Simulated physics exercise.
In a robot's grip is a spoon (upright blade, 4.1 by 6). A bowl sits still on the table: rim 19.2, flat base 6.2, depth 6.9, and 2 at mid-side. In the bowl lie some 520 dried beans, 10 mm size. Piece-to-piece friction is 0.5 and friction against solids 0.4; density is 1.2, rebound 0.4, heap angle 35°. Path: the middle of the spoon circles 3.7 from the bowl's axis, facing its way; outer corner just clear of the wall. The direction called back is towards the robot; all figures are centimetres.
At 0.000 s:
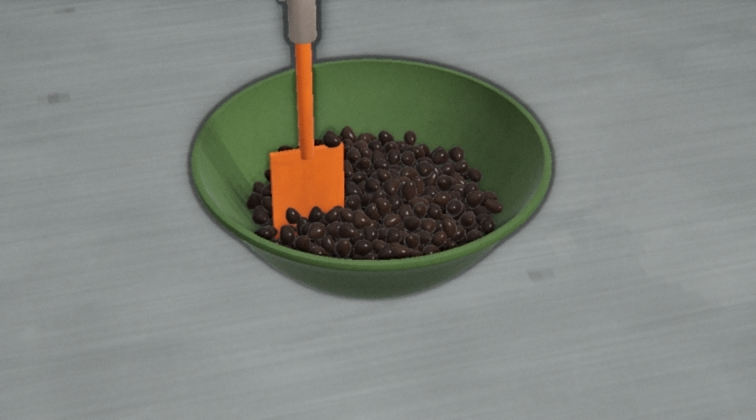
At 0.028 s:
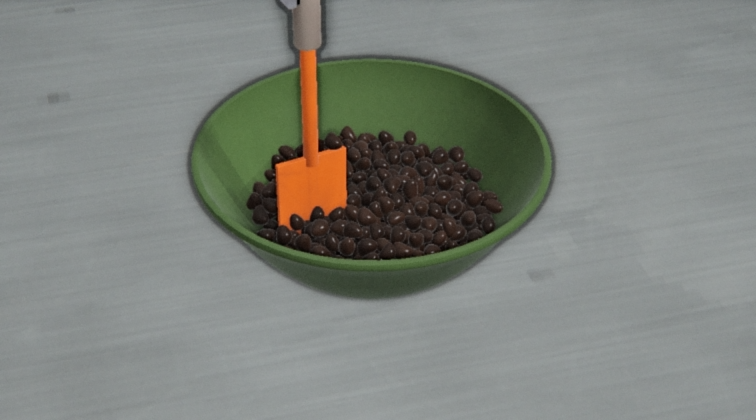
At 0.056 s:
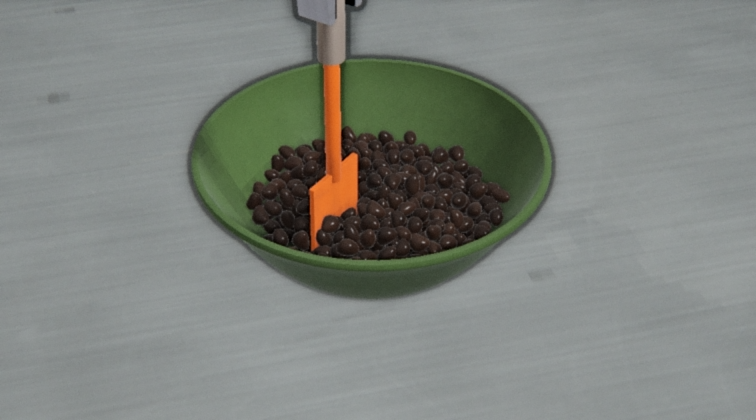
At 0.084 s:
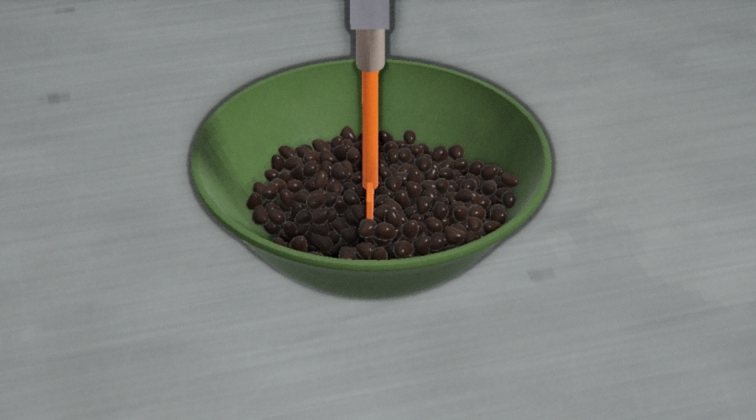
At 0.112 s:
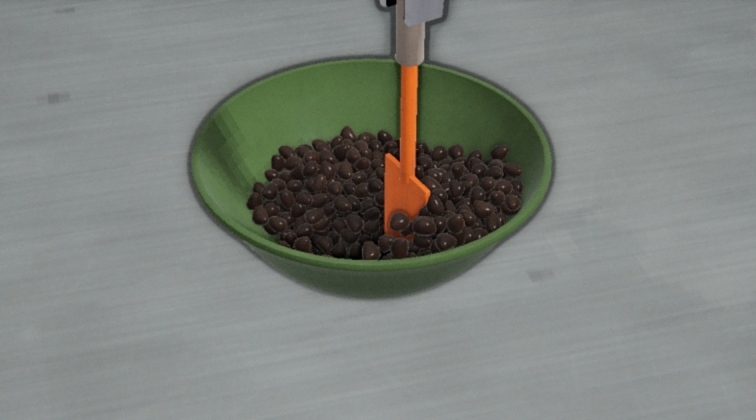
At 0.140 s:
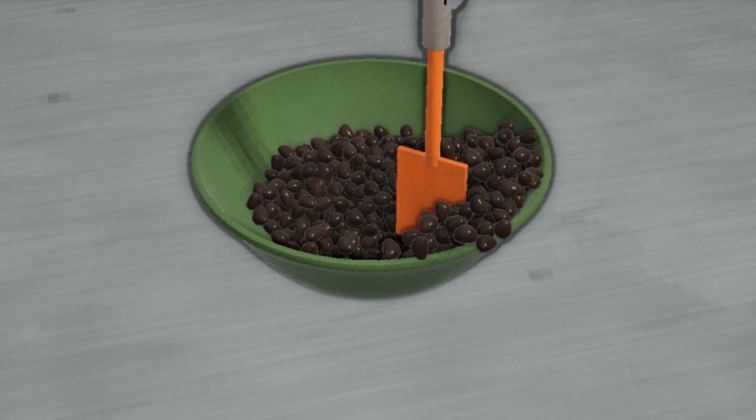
Orange spatula on a grey tool arm sweeping left to right through dark beans in a green bowl, turning as it goes.
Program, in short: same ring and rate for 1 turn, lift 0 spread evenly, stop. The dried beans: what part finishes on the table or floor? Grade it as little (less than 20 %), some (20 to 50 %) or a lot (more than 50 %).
Grade: Some, 20 to 50 %.
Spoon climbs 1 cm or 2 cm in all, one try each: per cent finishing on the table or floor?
Try one: Around 25 %; try two: Around 20 %.
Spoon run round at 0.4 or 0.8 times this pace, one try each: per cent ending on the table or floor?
I'd expect near 0 per cent, then near 20 per cent.
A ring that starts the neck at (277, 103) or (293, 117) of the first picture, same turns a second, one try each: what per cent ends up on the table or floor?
I'd guess some 30 and 35 percent.
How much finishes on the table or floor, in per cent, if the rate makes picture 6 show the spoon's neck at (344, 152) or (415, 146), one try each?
About 0 % for one try and about 15 % for the other, in order.
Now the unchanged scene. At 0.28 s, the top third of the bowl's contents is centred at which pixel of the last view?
The centre lies near (297, 102) in the last picture.
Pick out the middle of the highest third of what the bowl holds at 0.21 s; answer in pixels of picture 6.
I'd point to somewhere close to (433, 107).
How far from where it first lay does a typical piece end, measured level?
Around 8 centimetres.
After 0.21 s, 218° round, highest piece 11 above the table; 485 in the bowl, 38 in flight or on the tool.
After 0.28 s, 297° round, highest piece 11 above the table; 447 in the bowl, 17 on the table or floor, 59 in flight or on the tool.
After 0.51 s, 0° round, highest piece 7 above the table; 378 in the bowl, 143 on the table or floor, 2 in flight or on the tool.
After 1.21 s, 0° round, highest piece 6 above the table; 378 in the bowl, 145 on the table or floor.
In the end, 378 in the bowl, 145 on the table or floor. That is 28 % on the table or floor.
